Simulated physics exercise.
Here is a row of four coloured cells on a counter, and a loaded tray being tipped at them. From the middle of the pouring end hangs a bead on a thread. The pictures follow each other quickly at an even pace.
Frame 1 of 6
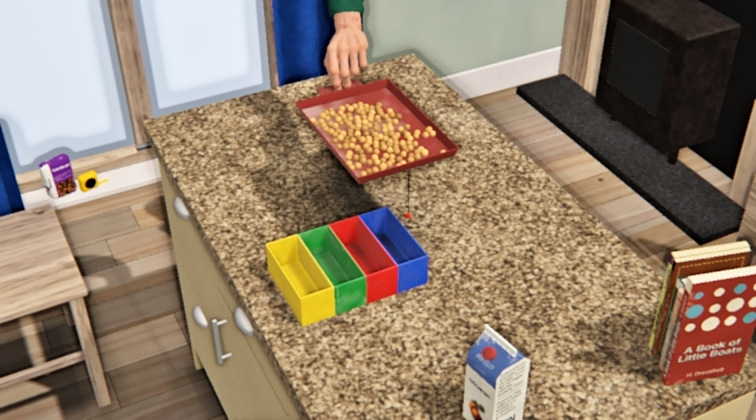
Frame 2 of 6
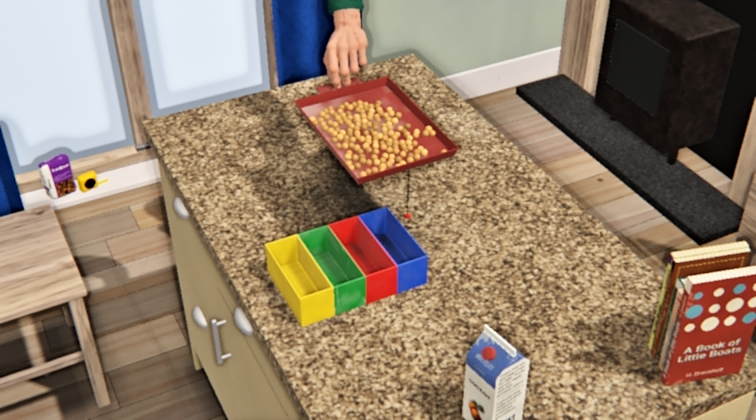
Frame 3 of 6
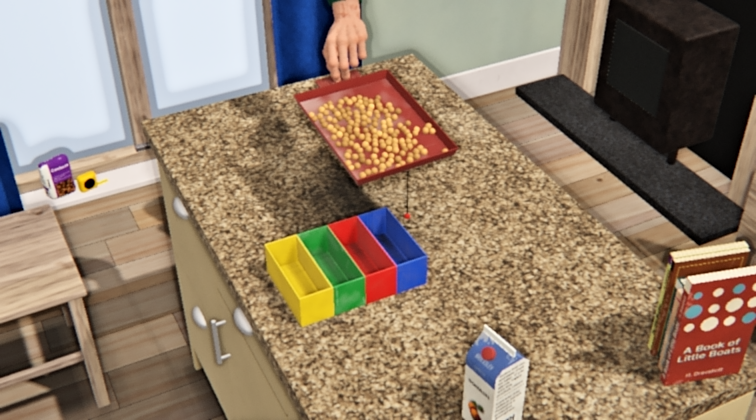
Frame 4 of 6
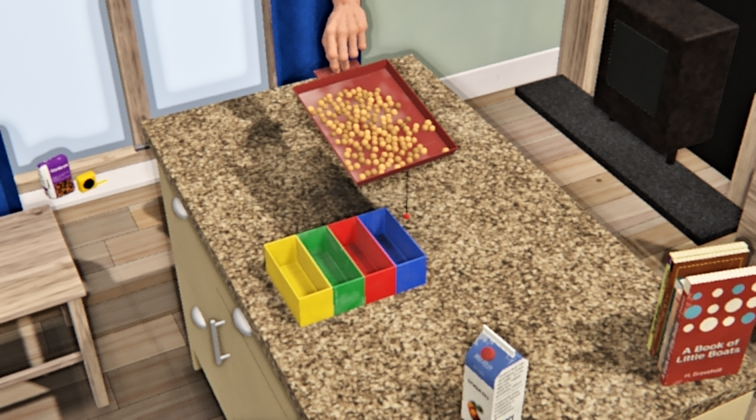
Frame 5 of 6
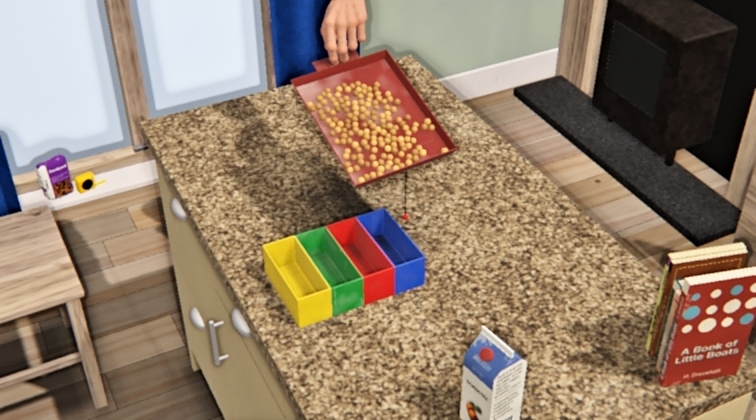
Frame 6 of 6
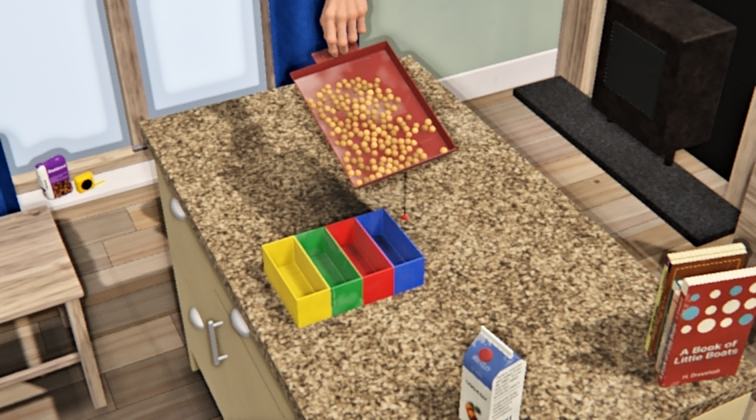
On a speckled kitchen counter, a hand gradually tilts a red tray of small round beads.
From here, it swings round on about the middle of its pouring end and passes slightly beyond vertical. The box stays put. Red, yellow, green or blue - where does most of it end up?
Most of it ends up in red.
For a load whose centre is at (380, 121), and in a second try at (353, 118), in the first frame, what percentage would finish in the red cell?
It would be 50 in a hundred, and then 50 in a hundred.
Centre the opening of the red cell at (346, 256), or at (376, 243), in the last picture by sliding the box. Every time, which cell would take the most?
First: That blue cell. Second: The cell in red.
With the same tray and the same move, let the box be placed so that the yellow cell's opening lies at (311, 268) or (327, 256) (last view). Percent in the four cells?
First try: Around 100 percent; second try: Around 100 percent.
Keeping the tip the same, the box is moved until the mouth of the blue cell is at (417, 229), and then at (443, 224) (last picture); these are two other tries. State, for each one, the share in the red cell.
In turn 40 and 10 in a hundred.
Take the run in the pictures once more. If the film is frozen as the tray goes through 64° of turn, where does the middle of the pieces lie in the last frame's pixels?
Around (380, 176).
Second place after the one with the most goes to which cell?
Rank 2: The cell in blue.
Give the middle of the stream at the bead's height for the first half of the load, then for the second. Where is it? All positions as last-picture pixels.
Around (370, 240), followed by around (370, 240).
Soon after the last picture, tray tipped steeply; most on the tray; a small part in the blue cell; a small part in the red cell; a stray few in the green cell; a small part falling or outside the box.
A little later, tray tipped past a quarter turn; a stray few on the tray; about half in the red cell; about a quarter in the blue cell; a small part in the green cell; a stray few in the yellow cell; a small part falling or outside the box.
Later still, tray tipped past a quarter turn; about half in the red cell; about a third in the blue cell; a small part in the green cell; a stray few in the yellow cell; a small part falling or outside the box.
By the end, tray tipped past a quarter turn; about half in the red cell; about a third in the blue cell; a small part in the green cell; a stray few in the yellow cell; a small part outside the box.
